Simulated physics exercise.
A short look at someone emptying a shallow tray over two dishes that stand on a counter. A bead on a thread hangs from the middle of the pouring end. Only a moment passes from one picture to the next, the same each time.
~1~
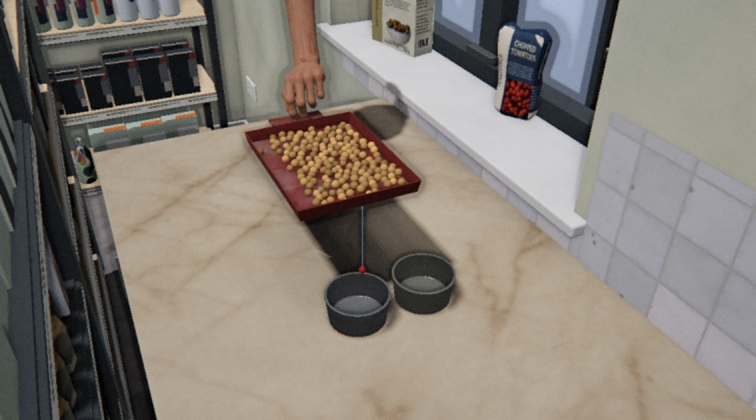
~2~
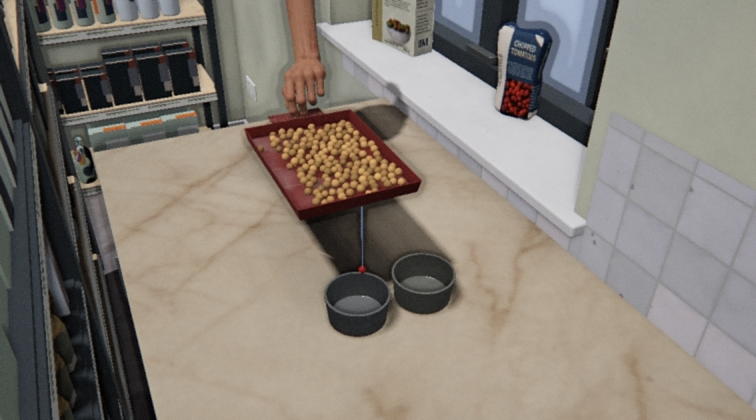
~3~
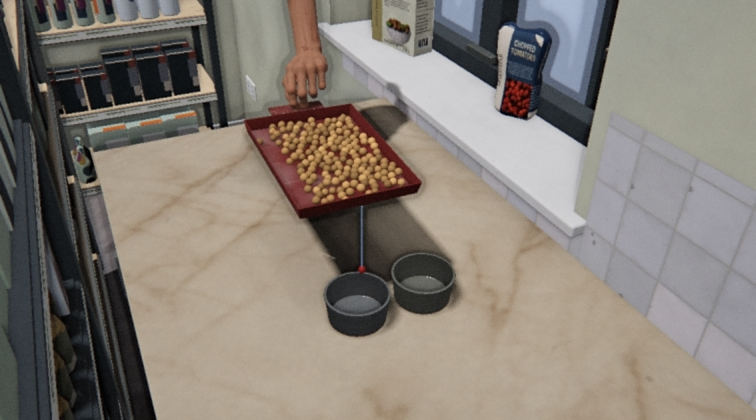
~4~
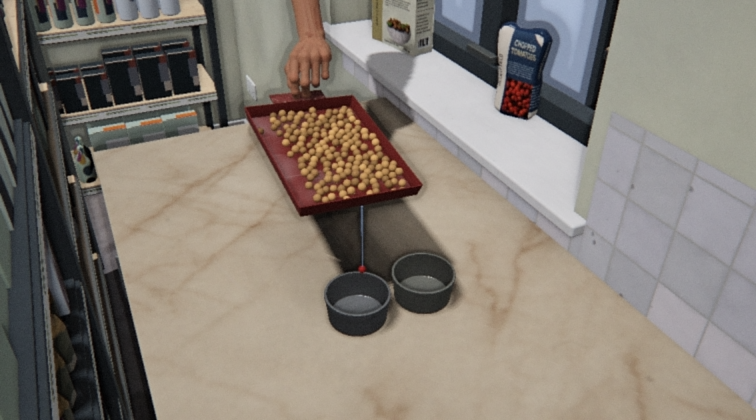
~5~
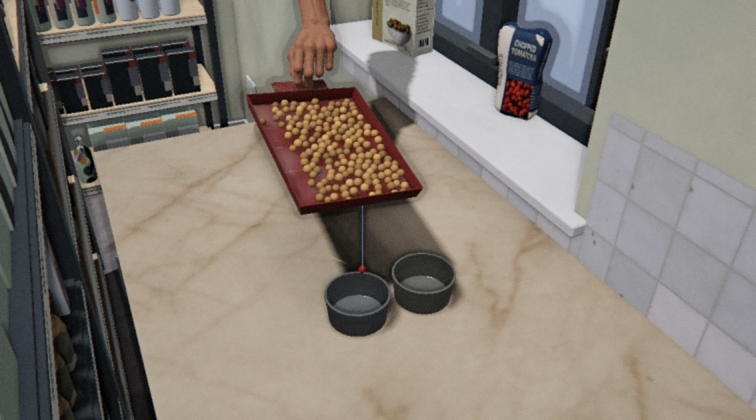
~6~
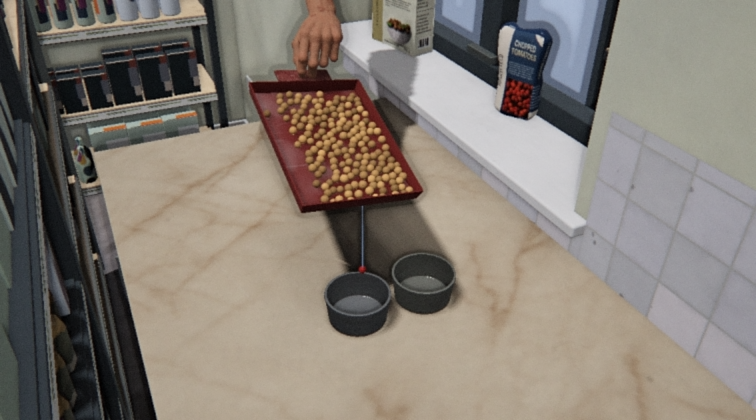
A hand at the far end of a dark red tray of round tan beads slowly raises that end, tilting the tray toward the viewer as the beads shift slightly. Seen from above by a still camera, the pale, brown-veined counter stands between shelves at left and a white windowsill holding two packages at right. Below the tray's near edge, a red bead hangs on a thread behind two dark grey, empty dishes.
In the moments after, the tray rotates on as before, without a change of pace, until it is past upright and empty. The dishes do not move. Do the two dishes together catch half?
Together they catch more than half.
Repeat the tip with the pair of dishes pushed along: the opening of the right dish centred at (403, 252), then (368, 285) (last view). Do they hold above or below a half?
The first try: Less than half. The second: Below a half.
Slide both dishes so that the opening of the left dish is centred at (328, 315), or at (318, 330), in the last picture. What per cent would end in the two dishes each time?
Roughly 30 per cent, and 10 per cent.
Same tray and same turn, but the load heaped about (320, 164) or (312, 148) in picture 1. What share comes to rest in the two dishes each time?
The first gives 80 %, the second 80 %.
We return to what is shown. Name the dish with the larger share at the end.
That is the right dish.
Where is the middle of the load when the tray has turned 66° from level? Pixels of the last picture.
Roughly at (388, 176).
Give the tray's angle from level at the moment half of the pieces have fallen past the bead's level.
At about 95°.
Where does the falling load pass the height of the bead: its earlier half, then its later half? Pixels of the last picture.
At about (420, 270), then at (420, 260).
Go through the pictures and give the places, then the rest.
The first picture shows corners of the pouring end at (300, 209) and (418, 180), level; middle of the load at (331, 161), round wooden beads; left dish at (371, 323); right dish at (439, 301); bead on its thread at (362, 270).
The second picture shows corners of the pouring end at (300, 208) and (418, 180), level; middle of the load at (331, 159).
The third picture shows corners of the pouring end at (300, 207) and (418, 181), tipped barely, lowest at the right corner; middle of the load at (331, 155).
The fourth picture shows corners of the pouring end at (302, 205) and (419, 184), tipped a little, lowest at the right corner; middle of the load at (332, 150).
The fifth picture shows corners of the pouring end at (303, 204) and (420, 186), tipped clearly, lowest at the right corner; middle of the load at (335, 146).
The sixth picture shows corners of the pouring end at (305, 203) and (420, 189), tipped clearly, lowest at the right corner; middle of the load at (340, 144), nearly all on the move; left dish at (371, 323); right dish at (439, 300).
Soon, tray tipped steeply; most on the tray; a stray few in the right dish; a small part in the air.
A while on, tray tipped past a quarter turn; a small part on the tray; a stray few in the left dish; about two thirds in the right dish; about a quarter outside both; about a quarter in the air.
Towards the end, tray tipped past a quarter turn; a stray few in the left dish; most in the right dish; about a quarter outside both.
Finally, tray tipped past a quarter turn; a stray few in the left dish; most in the right dish; about a quarter outside both.
